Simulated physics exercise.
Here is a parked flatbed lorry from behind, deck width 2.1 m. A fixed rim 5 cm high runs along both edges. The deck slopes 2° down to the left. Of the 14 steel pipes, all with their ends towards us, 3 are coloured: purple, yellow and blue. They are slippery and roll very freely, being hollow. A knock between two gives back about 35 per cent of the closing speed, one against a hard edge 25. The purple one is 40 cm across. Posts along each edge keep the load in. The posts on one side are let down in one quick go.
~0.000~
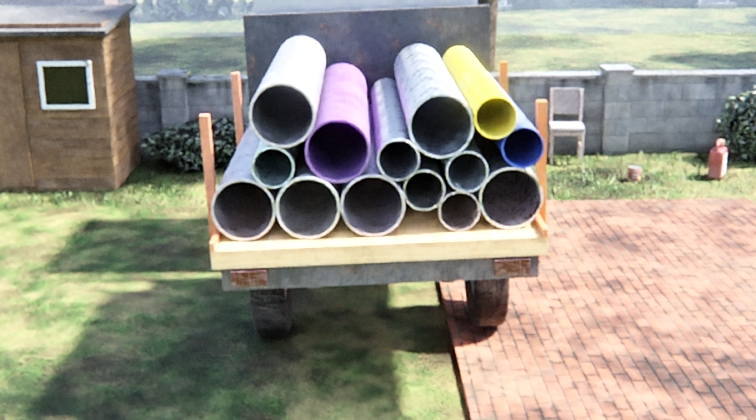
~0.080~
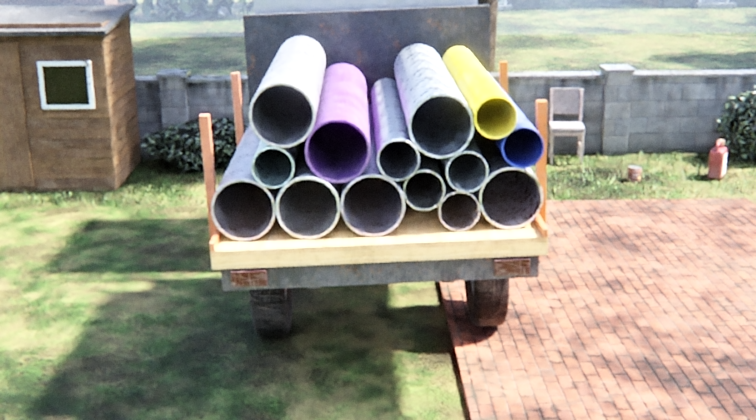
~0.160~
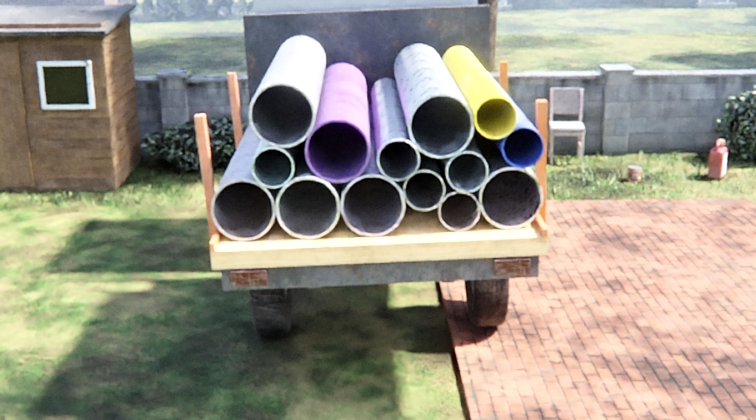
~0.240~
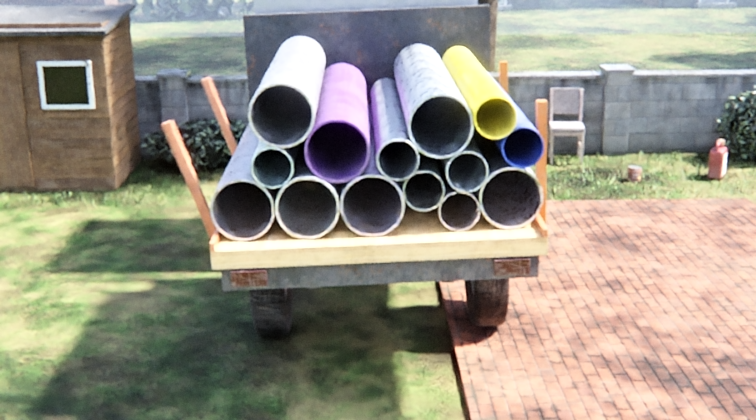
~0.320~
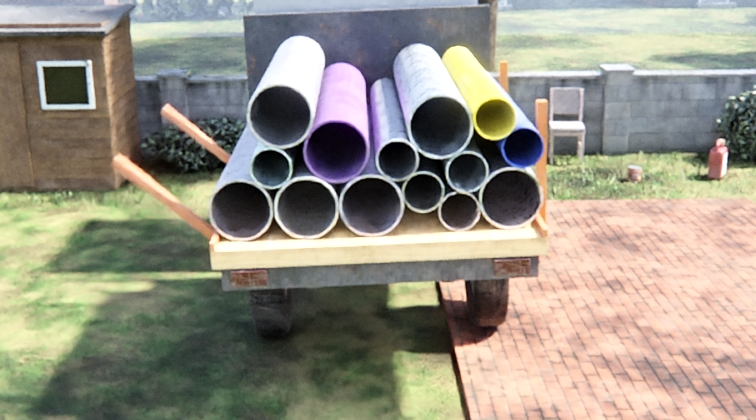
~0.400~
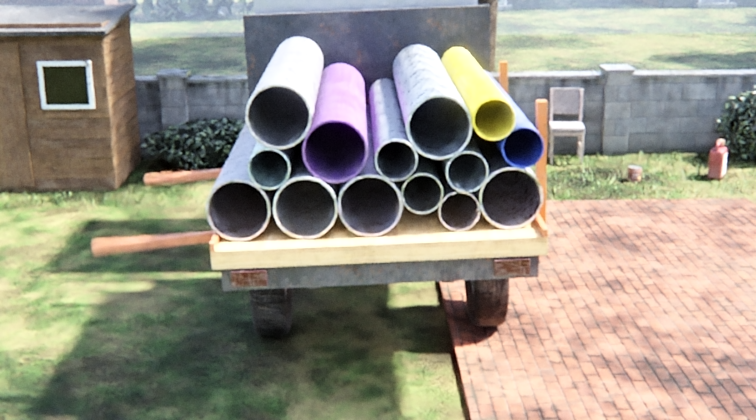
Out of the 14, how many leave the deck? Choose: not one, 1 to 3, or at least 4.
The answer is not one, which leaves 14 of 14.
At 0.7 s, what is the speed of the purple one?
Near 0.0 m/s.
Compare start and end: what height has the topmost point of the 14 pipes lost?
About 0 cm.
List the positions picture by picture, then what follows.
In the first frame, purple at (338, 152), yellow at (496, 117), blue at (523, 148); sides still shut; the deck slopes 2° down to the left; 5 of the 14 make up the bottom layer.
In the second frame, purple at (338, 152), yellow at (496, 117), blue at (523, 148); both sides upright.
In the third frame, purple at (337, 152), yellow at (496, 117), blue at (523, 148); both sides upright.
In the fourth frame, purple at (337, 152), yellow at (495, 118), blue at (523, 148); left posts out by 15°, tip at (169, 128).
In the fifth frame, purple at (336, 152), yellow at (495, 118), blue at (523, 148); left posts out by 50°, tip at (119, 164).
In the sixth frame, purple at (335, 152), yellow at (494, 119), blue at (523, 148); left posts out by 95°, tip at (99, 248).
After 0.7 s, purple is up on others, 75 cm from the left edge; yellow is up on others, 30 cm from the right edge; blue is up on others, 15 cm from the right edge; 0 of 14 are off.
At rest (1.1 s), purple is up on others, 75 cm from the left edge; yellow is up on others, 30 cm from the right edge; blue is up on others, 15 cm from the right edge; 0 of 14 are off.
